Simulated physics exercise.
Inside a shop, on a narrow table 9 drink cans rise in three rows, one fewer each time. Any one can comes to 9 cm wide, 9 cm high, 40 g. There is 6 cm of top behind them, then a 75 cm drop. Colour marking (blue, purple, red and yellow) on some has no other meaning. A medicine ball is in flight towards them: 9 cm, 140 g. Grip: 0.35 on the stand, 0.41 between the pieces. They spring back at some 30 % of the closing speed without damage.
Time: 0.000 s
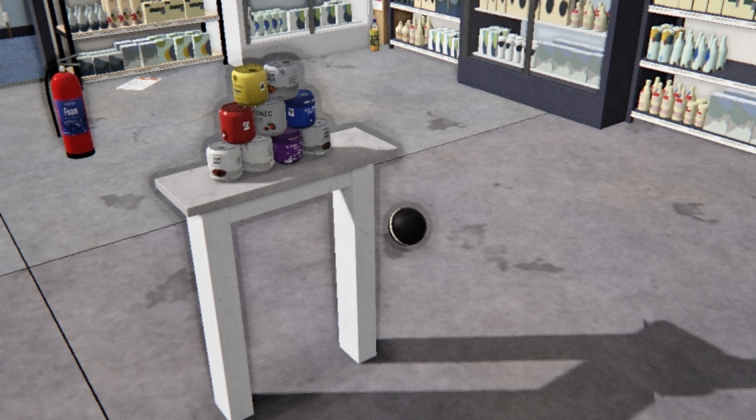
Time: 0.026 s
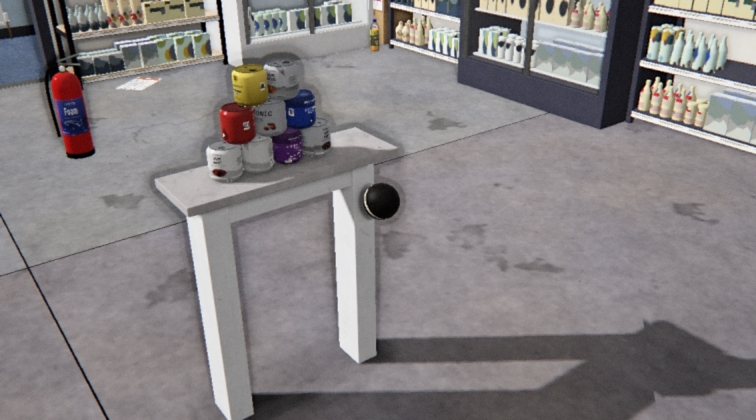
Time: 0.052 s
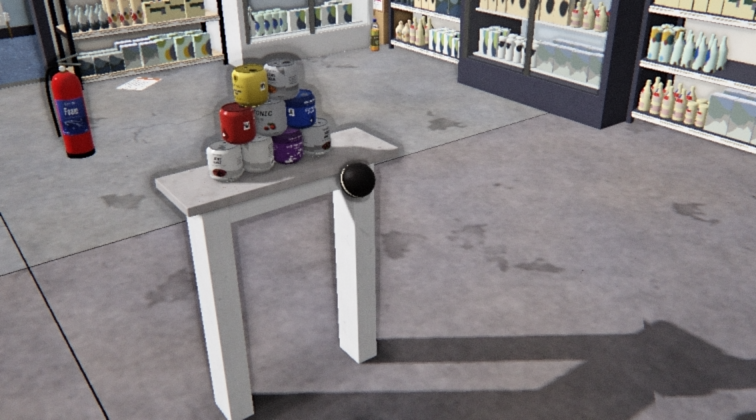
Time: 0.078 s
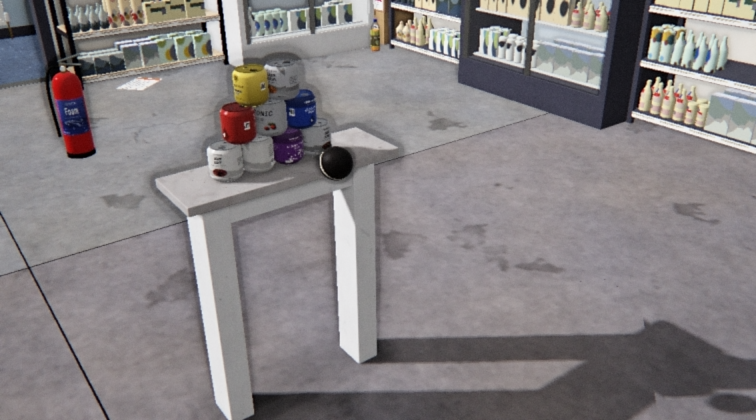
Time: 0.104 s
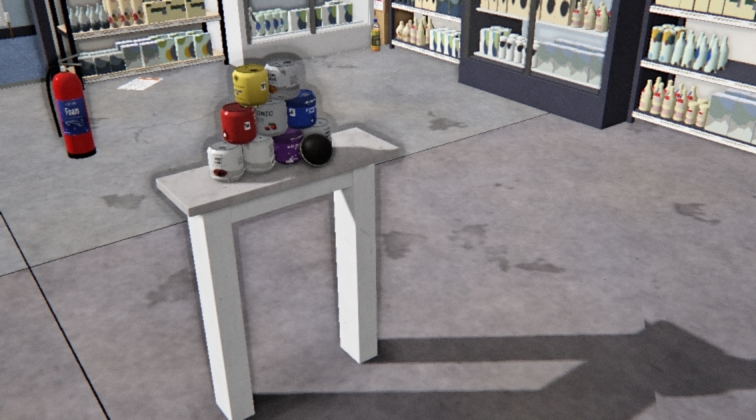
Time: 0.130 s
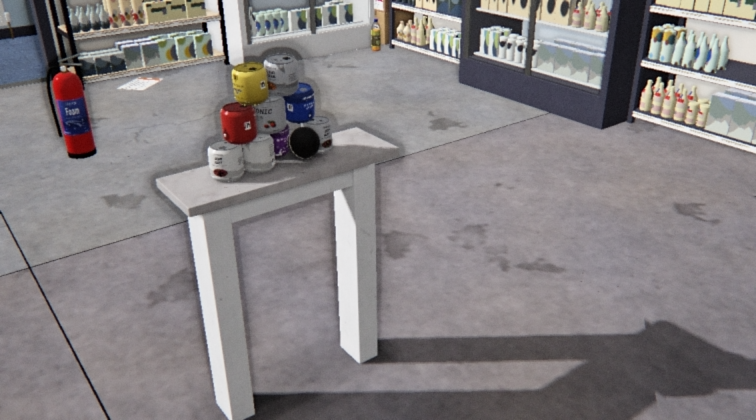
A black ball flies leftward over a narrow table and hits the stacked cans, tilting one slightly.
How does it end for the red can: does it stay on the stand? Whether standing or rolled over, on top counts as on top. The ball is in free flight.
Oh, that one hangs on.
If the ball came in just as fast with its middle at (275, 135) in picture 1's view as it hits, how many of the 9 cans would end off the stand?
Then 4.
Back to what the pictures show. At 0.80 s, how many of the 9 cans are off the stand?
The number reaches 4 by then.
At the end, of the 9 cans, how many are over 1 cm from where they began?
My count gives 6.
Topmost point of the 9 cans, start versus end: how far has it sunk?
I'd put it at around 9 cm.
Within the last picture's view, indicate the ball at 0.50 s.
It sits close to pixel (237, 205).
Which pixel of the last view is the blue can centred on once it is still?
Near (267, 271).
After 0.26 s, ball still moving; none of the 9 cans off the stand, 6 disturbed; red can unmoved; blue can leaning 71°.
After 0.50 s, ball still moving; 3 of the 9 cans off the stand; red can unmoved; blue can upside down.
After 0.80 s, ball still moving; 4 of the 9 cans off the stand; red can unmoved; purple can on its side.
After 1.16 s, ball still moving; 5 of the 9 cans off the stand; red can unmoved; blue can on its side.
By the end (1.3 s), ball rolling away; 5 of the 9 cans off the stand; red can unmoved; purple can upside down; blue can on its side. As the last picture would show them, middles, red can near (239, 124).
